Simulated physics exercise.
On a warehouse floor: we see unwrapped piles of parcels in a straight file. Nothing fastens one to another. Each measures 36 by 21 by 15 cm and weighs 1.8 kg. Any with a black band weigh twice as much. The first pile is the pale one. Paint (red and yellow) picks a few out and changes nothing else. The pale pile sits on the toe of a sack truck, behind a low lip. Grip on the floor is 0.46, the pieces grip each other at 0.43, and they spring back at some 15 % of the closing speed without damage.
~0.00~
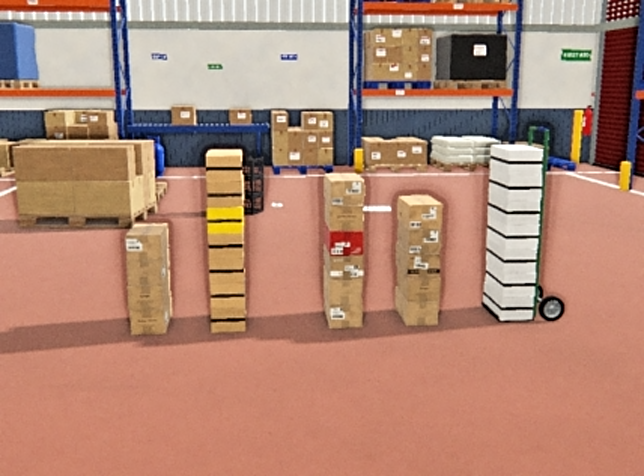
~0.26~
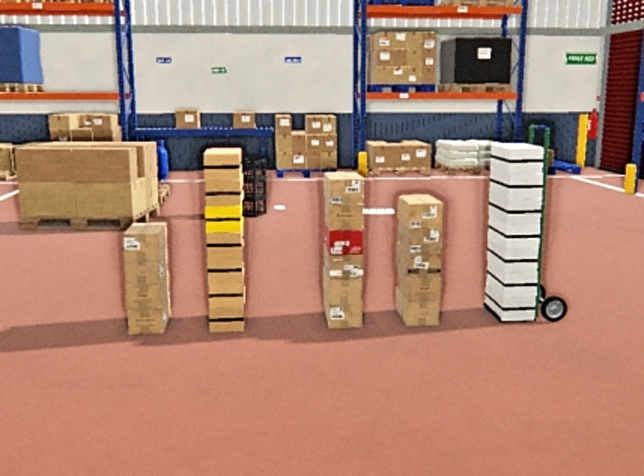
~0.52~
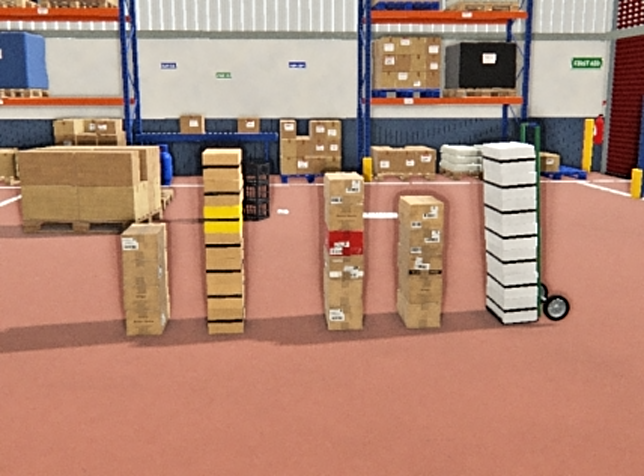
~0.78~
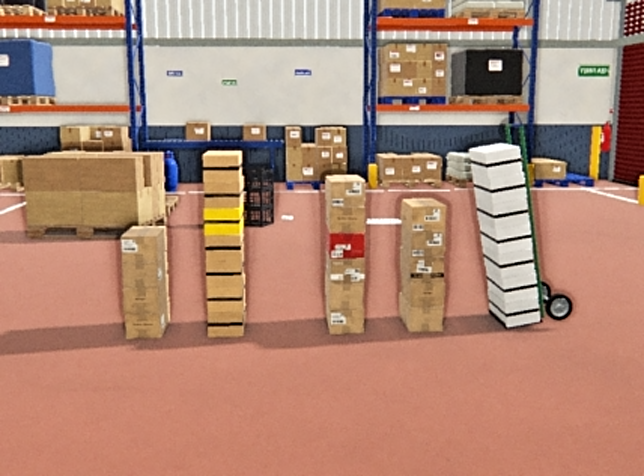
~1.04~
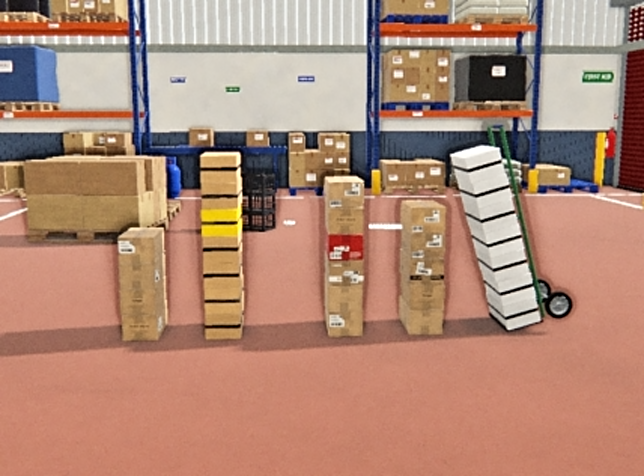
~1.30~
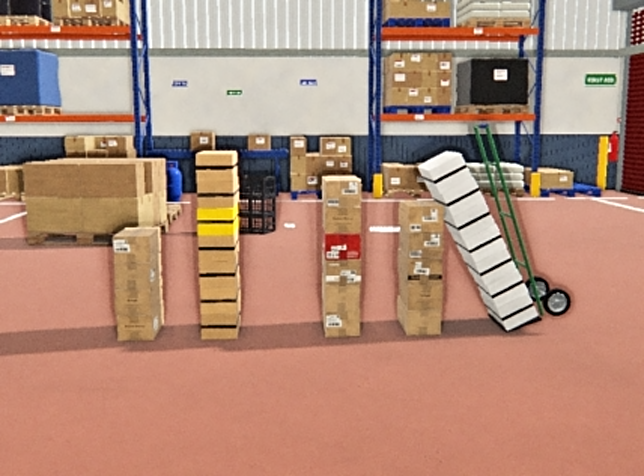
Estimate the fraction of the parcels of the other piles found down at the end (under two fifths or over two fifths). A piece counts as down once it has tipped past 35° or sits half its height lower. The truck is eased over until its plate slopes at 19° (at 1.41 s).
The part is more than two fifths.
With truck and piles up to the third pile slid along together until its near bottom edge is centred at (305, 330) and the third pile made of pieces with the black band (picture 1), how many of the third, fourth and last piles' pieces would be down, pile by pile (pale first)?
Then third 6, fourth 7, last 4.
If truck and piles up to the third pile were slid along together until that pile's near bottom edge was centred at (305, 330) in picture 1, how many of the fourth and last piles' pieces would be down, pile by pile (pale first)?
Then fourth 6, last 3.
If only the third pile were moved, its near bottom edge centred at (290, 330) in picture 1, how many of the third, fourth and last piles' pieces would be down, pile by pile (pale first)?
In that case third 0, fourth 0, last 0.
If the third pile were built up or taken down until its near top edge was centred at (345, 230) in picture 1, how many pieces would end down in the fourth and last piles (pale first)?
Then fourth 0, last 0.
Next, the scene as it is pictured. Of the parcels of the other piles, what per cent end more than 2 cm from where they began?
Shifted: 95 per cent.
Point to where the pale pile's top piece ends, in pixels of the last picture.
Around (296, 250).
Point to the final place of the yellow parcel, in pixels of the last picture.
Near (75, 283).
After 1.72 s, 7 of the pale pile down; none of the 22 other parcels down, 9 disturbed; red parcel shifted 35 mm.
After 2.24 s, 7 of the pale pile down; 10 of the 22 other parcels down; red parcel leaning 35°, 19 cm lower; yellow parcel shifted 34 mm.
After 3.46 s, 7 of the pale pile down; 19 of the 22 other parcels down; yellow parcel leaning 46°, 29 cm lower; red parcel leaning 24°, 27 cm lower.
At rest (6.3 s), 7 of the pale pile down; 19 of the 22 other parcels down; yellow parcel on its side; red parcel leaning 25°, 27 cm lower. That is 86 per cent. As the last picture would show them, middles, yellow parcel near (75, 283), red parcel near (239, 287).
